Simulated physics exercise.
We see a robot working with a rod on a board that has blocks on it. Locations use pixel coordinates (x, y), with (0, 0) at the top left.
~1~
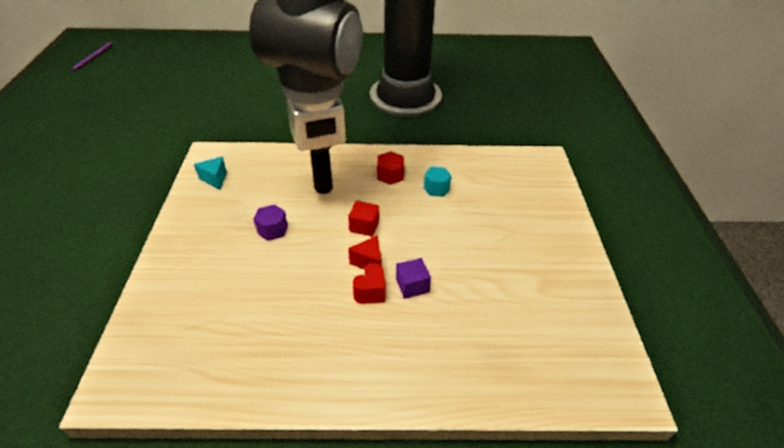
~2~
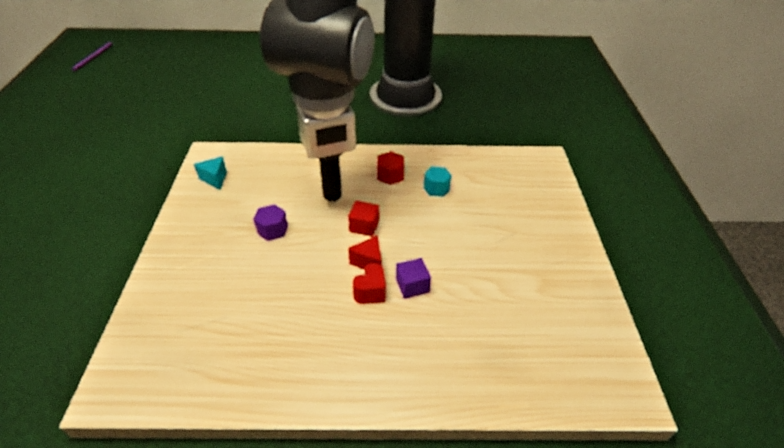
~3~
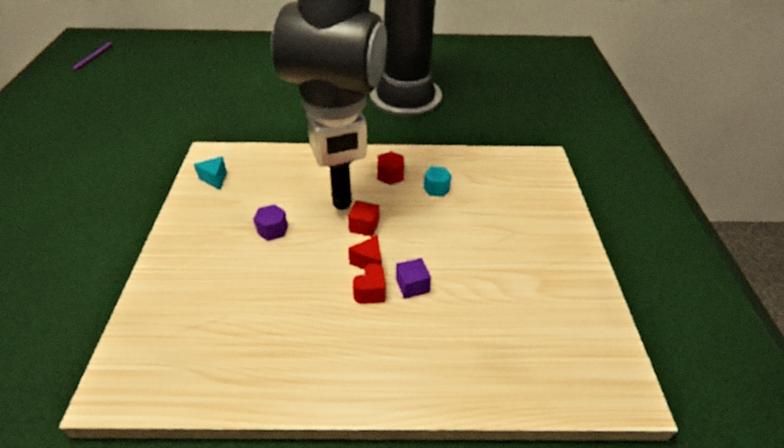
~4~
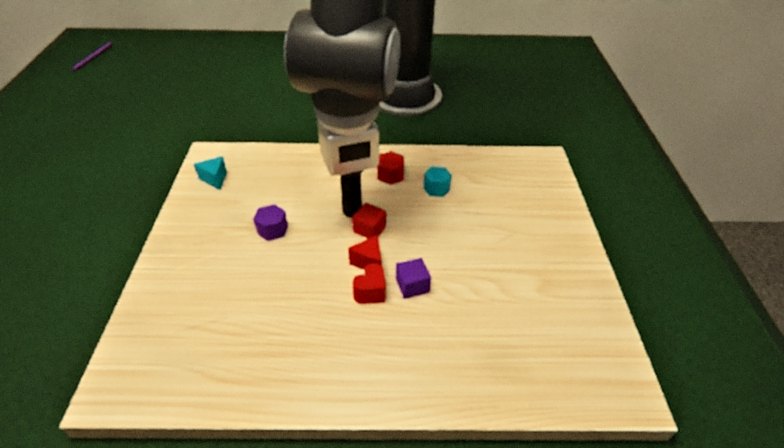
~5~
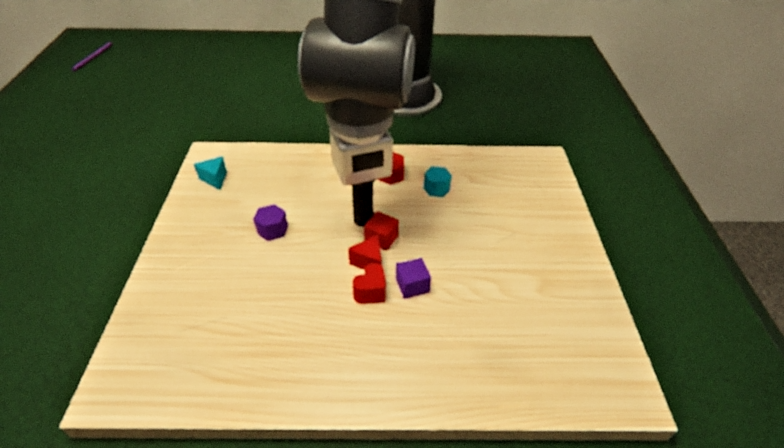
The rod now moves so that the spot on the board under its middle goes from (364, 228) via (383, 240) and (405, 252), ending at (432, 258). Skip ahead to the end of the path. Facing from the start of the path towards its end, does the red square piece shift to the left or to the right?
Towards the right-hand side.
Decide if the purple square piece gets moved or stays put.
It shifts position.
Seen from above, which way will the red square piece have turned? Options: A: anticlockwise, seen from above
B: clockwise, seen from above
Correct choice: B.
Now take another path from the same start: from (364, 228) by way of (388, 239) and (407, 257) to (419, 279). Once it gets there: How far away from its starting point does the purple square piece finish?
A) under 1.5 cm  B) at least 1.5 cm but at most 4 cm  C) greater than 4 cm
B
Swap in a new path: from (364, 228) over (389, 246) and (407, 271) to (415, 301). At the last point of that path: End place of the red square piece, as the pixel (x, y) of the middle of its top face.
I predict (434, 253).
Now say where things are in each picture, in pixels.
The first frame shows tip of the rod at (324, 188), middles of tops, red triangular block at (369, 248), red square piece at (364, 210), purple square piece at (414, 270).
The second frame shows rod at (333, 196), nothing pushed.
The third frame shows rod at (342, 203), nothing pushed.
The fourth frame shows rod at (352, 212), red square piece at (370, 214).
The fifth frame shows rod at (364, 221), red triangular block at (369, 248), red square piece at (382, 223), purple square piece at (414, 270).
The first path, step by step. One third of the way, rod at (384, 234); red square piece at (403, 237).
Two thirds of the way, rod at (407, 245); red square piece at (425, 250), turned 15° clockwise; purple square piece at (417, 274), turned 25° clockwise.
At the end, rod at (432, 252); red triangular block unmoved; red square piece at (447, 260), turned 40° clockwise; purple square piece at (418, 276), turned 40° clockwise.
